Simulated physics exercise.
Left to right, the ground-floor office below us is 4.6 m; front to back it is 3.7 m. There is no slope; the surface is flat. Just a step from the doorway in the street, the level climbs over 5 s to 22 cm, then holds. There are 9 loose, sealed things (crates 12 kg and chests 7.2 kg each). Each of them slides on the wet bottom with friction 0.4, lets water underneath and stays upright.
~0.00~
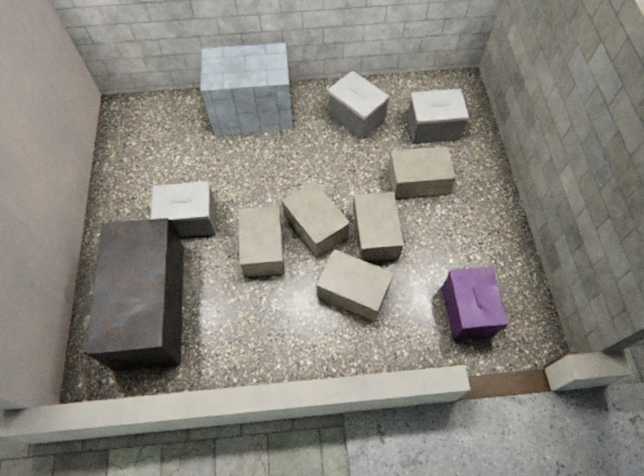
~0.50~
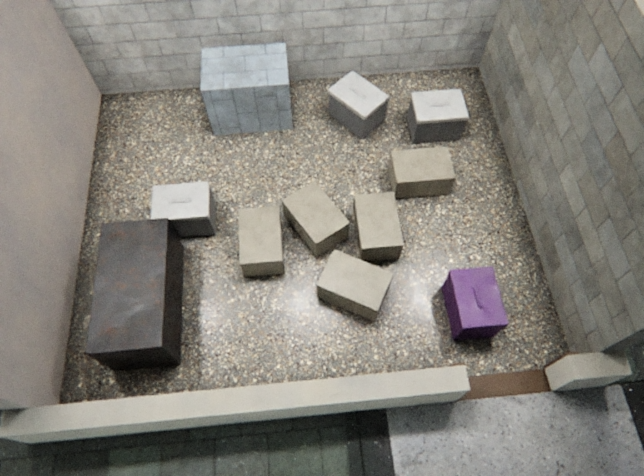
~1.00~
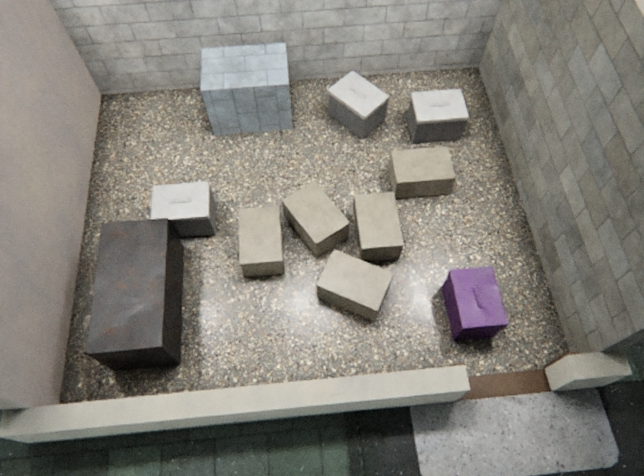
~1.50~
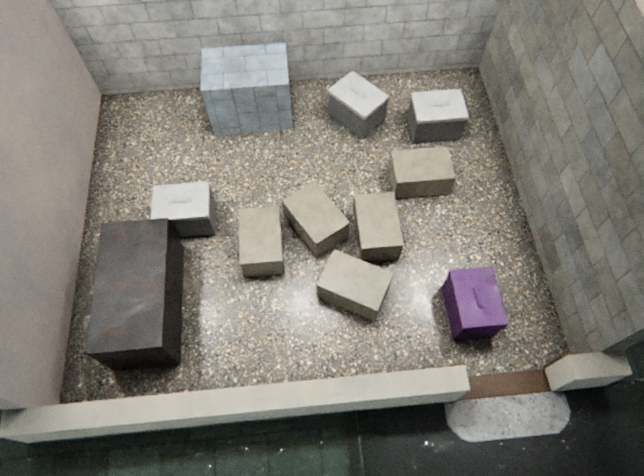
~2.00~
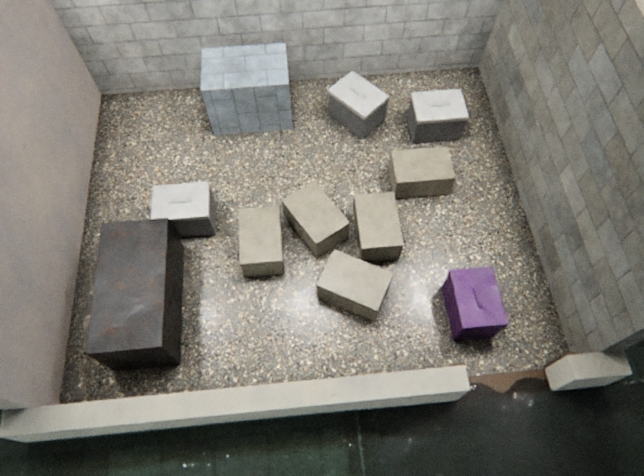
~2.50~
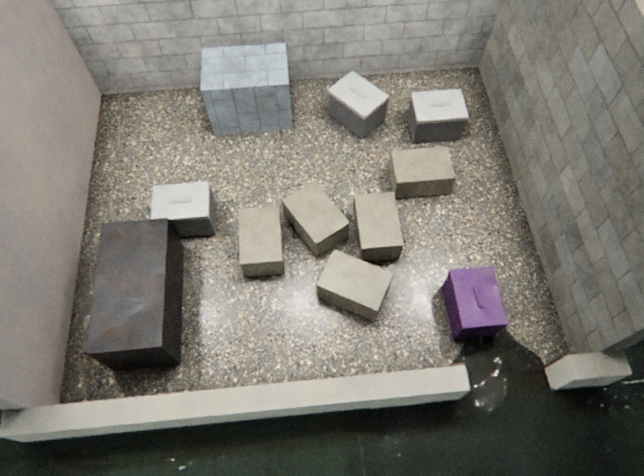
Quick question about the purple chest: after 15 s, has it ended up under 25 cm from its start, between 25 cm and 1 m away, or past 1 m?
It should cover a long stretch.
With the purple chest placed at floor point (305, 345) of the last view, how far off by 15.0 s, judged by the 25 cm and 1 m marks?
Short answer, it keeps close to its start.
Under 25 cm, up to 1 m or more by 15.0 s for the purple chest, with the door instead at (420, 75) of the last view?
Result for the purple chest - displaced a long way.
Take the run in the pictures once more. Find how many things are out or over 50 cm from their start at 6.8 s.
The count is 4.
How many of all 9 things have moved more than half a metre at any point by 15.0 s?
My count gives 8.
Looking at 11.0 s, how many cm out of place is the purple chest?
It has shifted about 250 cm.
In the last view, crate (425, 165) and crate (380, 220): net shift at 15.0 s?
250 cm, 250 cm.
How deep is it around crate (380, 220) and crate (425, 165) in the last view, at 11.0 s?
5 and 12 cm.
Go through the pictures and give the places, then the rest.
The purple chest at (478, 296) rests on the ground; 0.0 m2 under water; 0 of 9 have shifted, in the first frame.
The purple chest at (478, 296) rests on the ground; water covers 0.0 m2; 0 of 9 have shifted, in the second frame.
The purple chest at (478, 296) rests on the ground; 0.0 m2 under water; 0 of 9 have shifted, in the third frame.
The purple chest at (478, 296) rests on the ground; 0.0 m2 under water; 0 of 9 have shifted, in the fourth frame.
The purple chest at (478, 296), on the bottom; water covers 0.0 m2; 0 of 9 have shifted, in the fifth frame.
The purple chest at (478, 296), on the bottom; 0.2 m2 under water; 0 of 9 have shifted, in the sixth frame.
After 3.5 s the purple chest is near (466, 260), 0.4 m from its start, aground; 0 afloat.
After 6.8 s the purple chest is near (441, 136), 1.7 m from its start, afloat; 2 afloat.
After 11.0 s the purple chest is near (474, 68), 2.7 m from its start, afloat; 4 afloat.
After 15.0 s the purple chest is near (423, 61), 2.8 m from its start, afloat; 8 afloat.
